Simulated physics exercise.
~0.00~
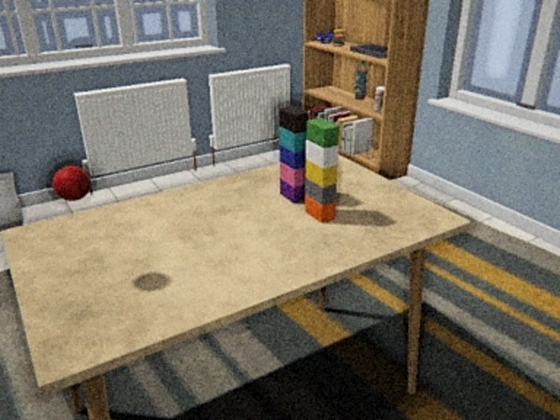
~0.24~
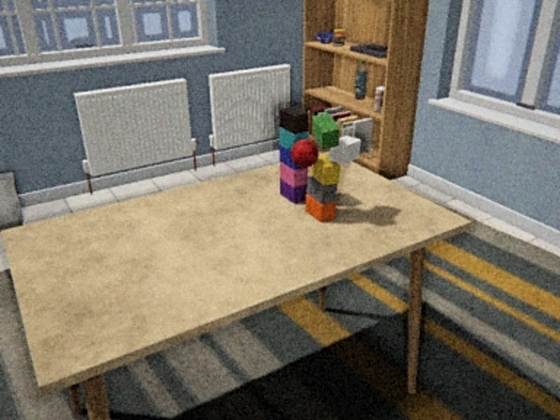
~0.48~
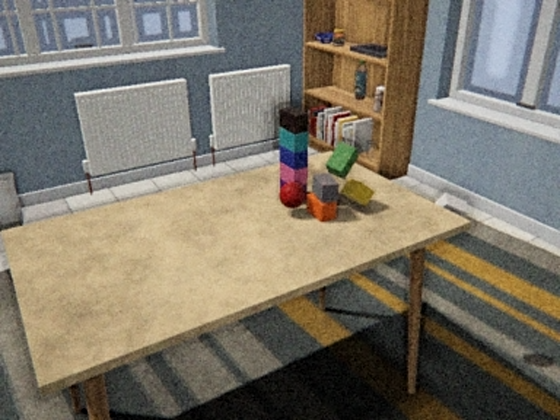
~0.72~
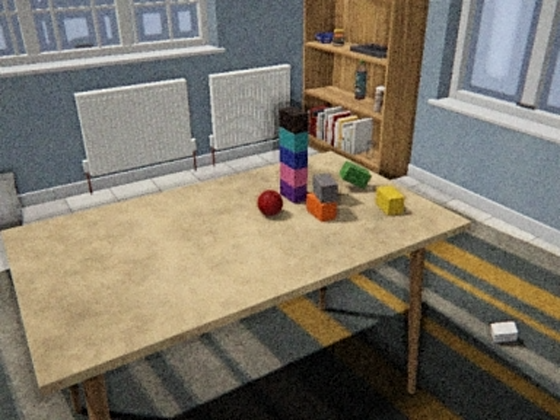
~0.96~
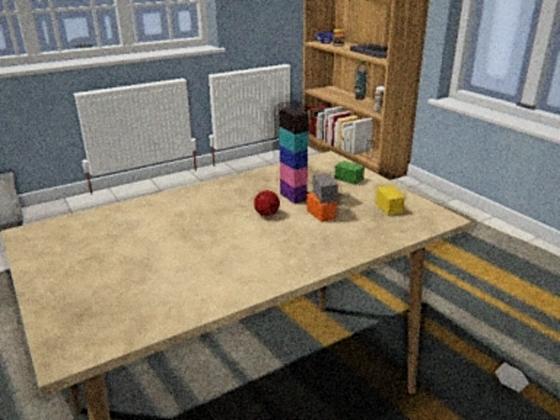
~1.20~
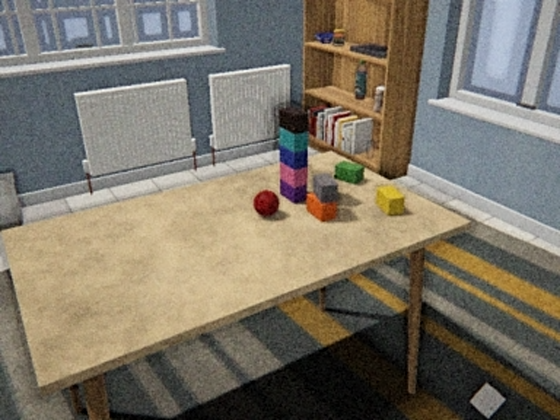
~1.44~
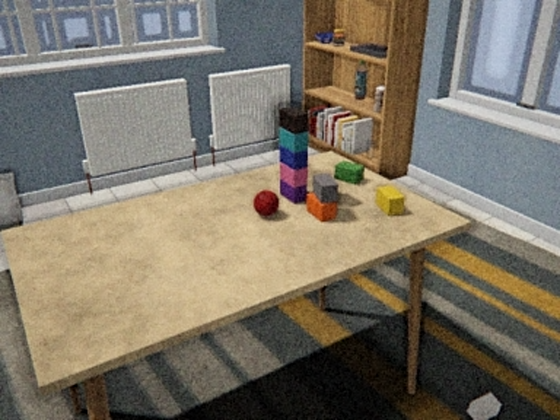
On a wooden table, a red ball flew in from the left and struck two block stacks, knocking the white block to the floor and toppling the green and yellow ones onto the tabletop, while the taller stack stayed standing beside the resting ball.
